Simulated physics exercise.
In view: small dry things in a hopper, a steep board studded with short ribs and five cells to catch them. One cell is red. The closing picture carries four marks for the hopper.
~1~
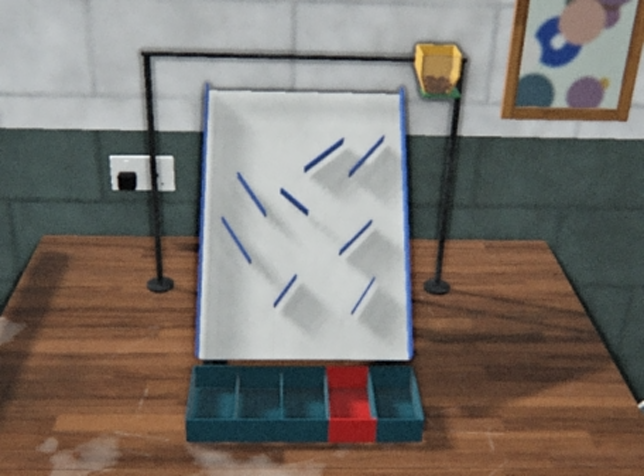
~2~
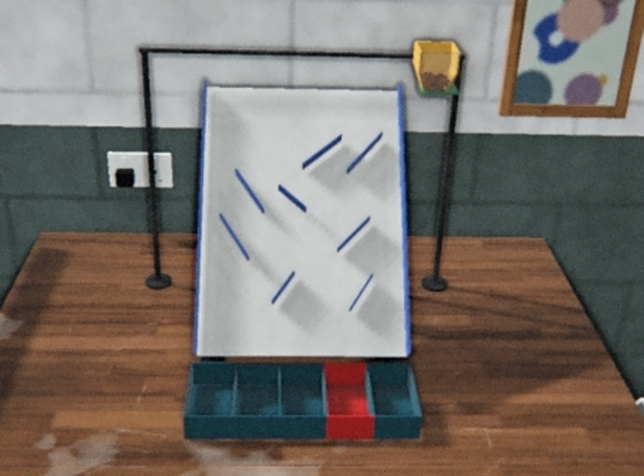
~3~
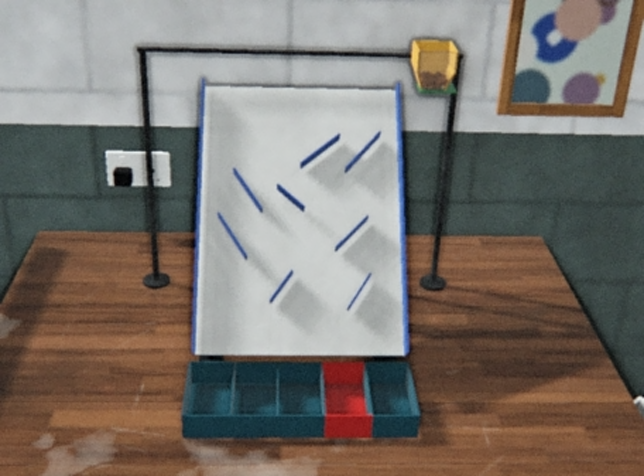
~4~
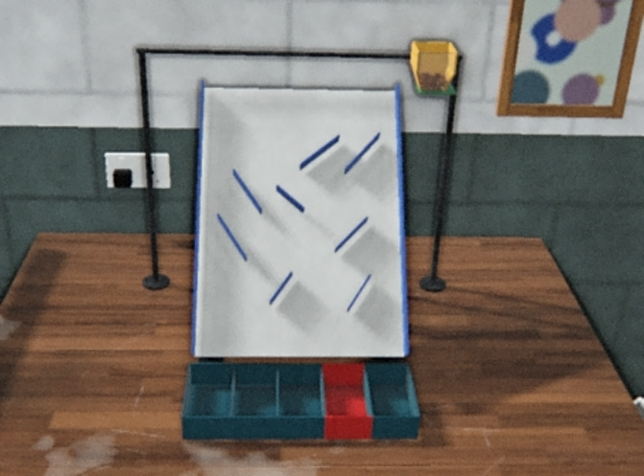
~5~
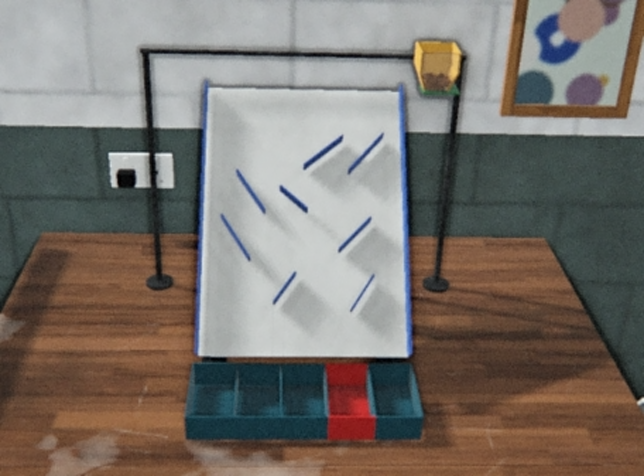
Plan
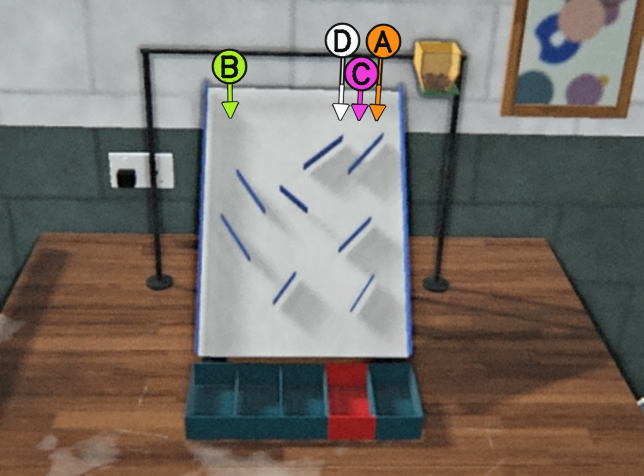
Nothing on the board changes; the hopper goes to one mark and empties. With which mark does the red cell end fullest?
D works best here.
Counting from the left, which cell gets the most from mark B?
The first from the left.
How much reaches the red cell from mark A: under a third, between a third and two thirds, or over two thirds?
It is under a third.
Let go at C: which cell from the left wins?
The third.
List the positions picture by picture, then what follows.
In the first picture, hopper near (434, 85), cereal balls, door shut.
In the second picture, ribs (303, 164) to (342, 134), (348, 168) to (382, 132), (236, 169) to (263, 209).
In the third picture, ribs (277, 184) to (304, 207), (218, 212) to (246, 256), (336, 247) to (368, 215).
In the fourth picture, ribs (270, 301) to (292, 271), (349, 308) to (371, 274).
In the fifth picture, red cell near (352, 426), number 4 of 5 from the left.
On the marked copy, mark A meets the board at (376, 114); mark B meets the board at (230, 112); mark C meets the board at (359, 114); mark D meets the board at (340, 114).
With A, a small share in the red cell, the bulk in other cells, only a few outside the box.
With B, a small share in the red cell, the bulk in other cells, a small share outside the box.
With C, a small share in the red cell, the bulk in other cells, only a few outside the box.
With D, close to a third in the red cell, close to two thirds in other cells, only a few outside the box.
